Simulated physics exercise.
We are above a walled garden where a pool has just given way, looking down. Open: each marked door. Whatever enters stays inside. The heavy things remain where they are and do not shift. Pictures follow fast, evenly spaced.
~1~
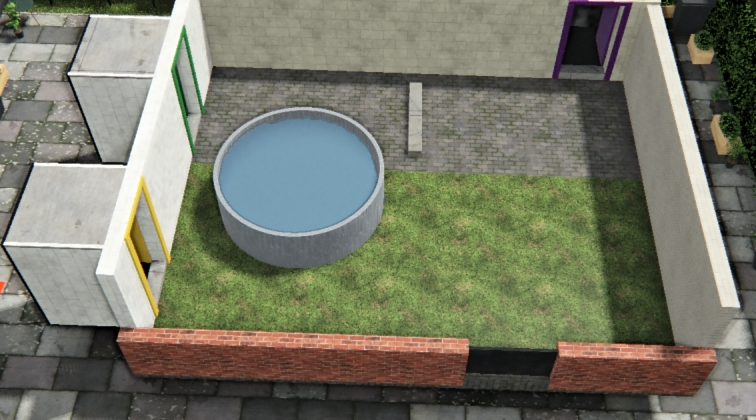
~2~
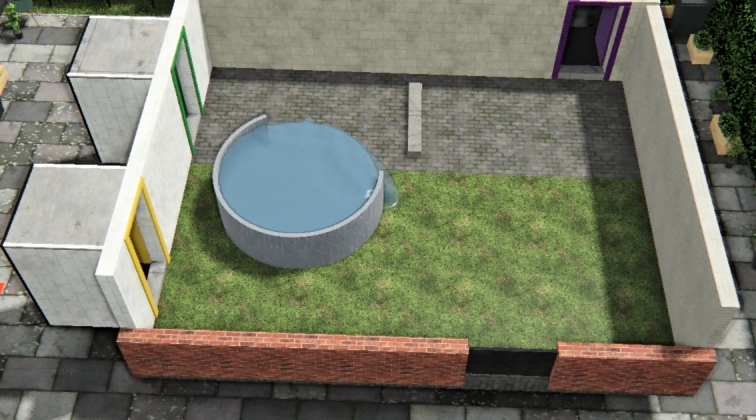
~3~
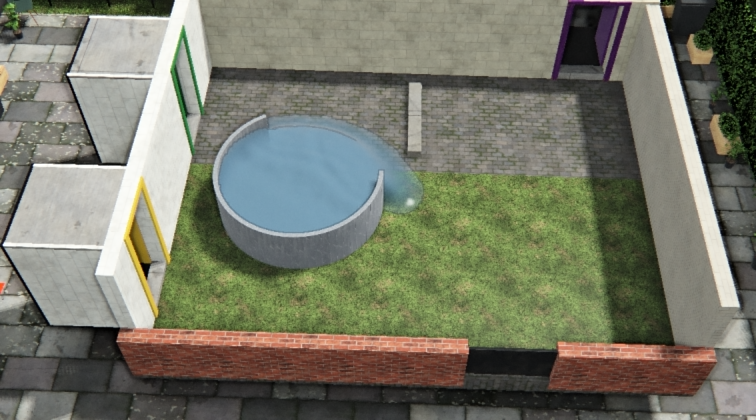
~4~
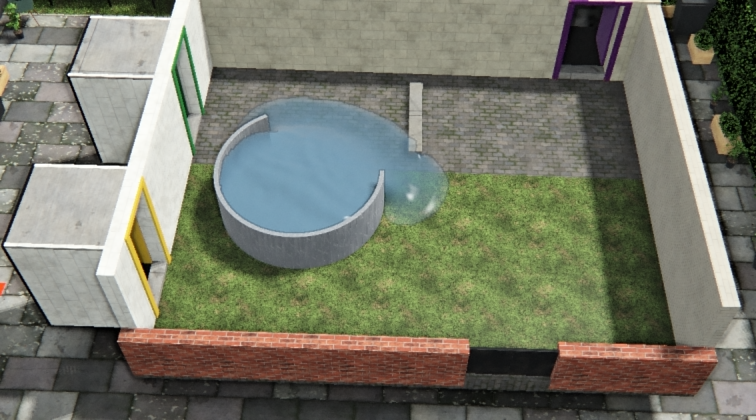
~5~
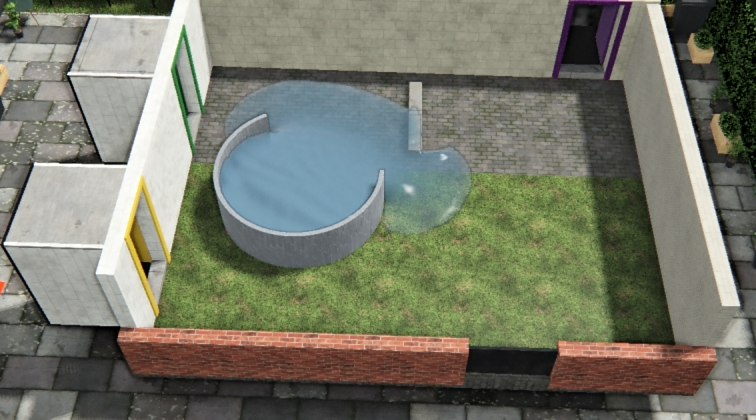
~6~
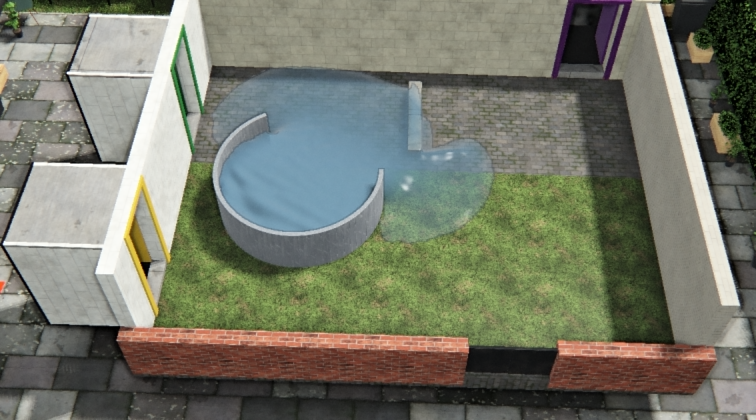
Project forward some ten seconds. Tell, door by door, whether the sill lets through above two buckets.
One by one: The green door is going to be over the line, the purple door is going to be over the line, the yellow door is going to be at or under the line.
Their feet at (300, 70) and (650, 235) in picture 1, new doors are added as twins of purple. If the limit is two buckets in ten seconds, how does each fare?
Well, one comes out higher, the other comes out lower.
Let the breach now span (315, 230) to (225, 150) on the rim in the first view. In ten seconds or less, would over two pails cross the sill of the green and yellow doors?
Well, the green door doesn't reach it and the yellow door breaks the limit.
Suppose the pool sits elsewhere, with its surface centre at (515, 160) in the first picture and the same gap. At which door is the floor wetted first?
It's the door marked purple.
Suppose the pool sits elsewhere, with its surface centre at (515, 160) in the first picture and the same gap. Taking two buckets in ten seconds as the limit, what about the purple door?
In short: Purple door is over.
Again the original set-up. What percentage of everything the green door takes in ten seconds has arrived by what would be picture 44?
About 65 %.
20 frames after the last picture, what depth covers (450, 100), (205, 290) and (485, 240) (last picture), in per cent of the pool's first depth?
Around 14, 0 and 4 %.
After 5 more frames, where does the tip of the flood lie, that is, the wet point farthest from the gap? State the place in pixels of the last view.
My estimate: Roughly (582, 126).
A moment on, water covers 40 % of the floor; the green door wet at the sill, nothing in, the purple door not reached, the yellow door not reached.
Next, water covers 55 % of the floor; the green door wet at the sill, nothing in, the purple door wet at the sill, nothing in, the yellow door not reached.
Then, water covers 65 % of the floor; the green door under two buckets in, the purple door under two buckets in, the yellow door not reached.
Later, water covers 90 % of the floor; the green door over two buckets in, the purple door over two buckets in, the yellow door wet at the sill, nothing in.
In the end, water covers 100 % of the floor; the green door far over two buckets in, the purple door over two buckets in, the yellow door wet at the sill, nothing in.
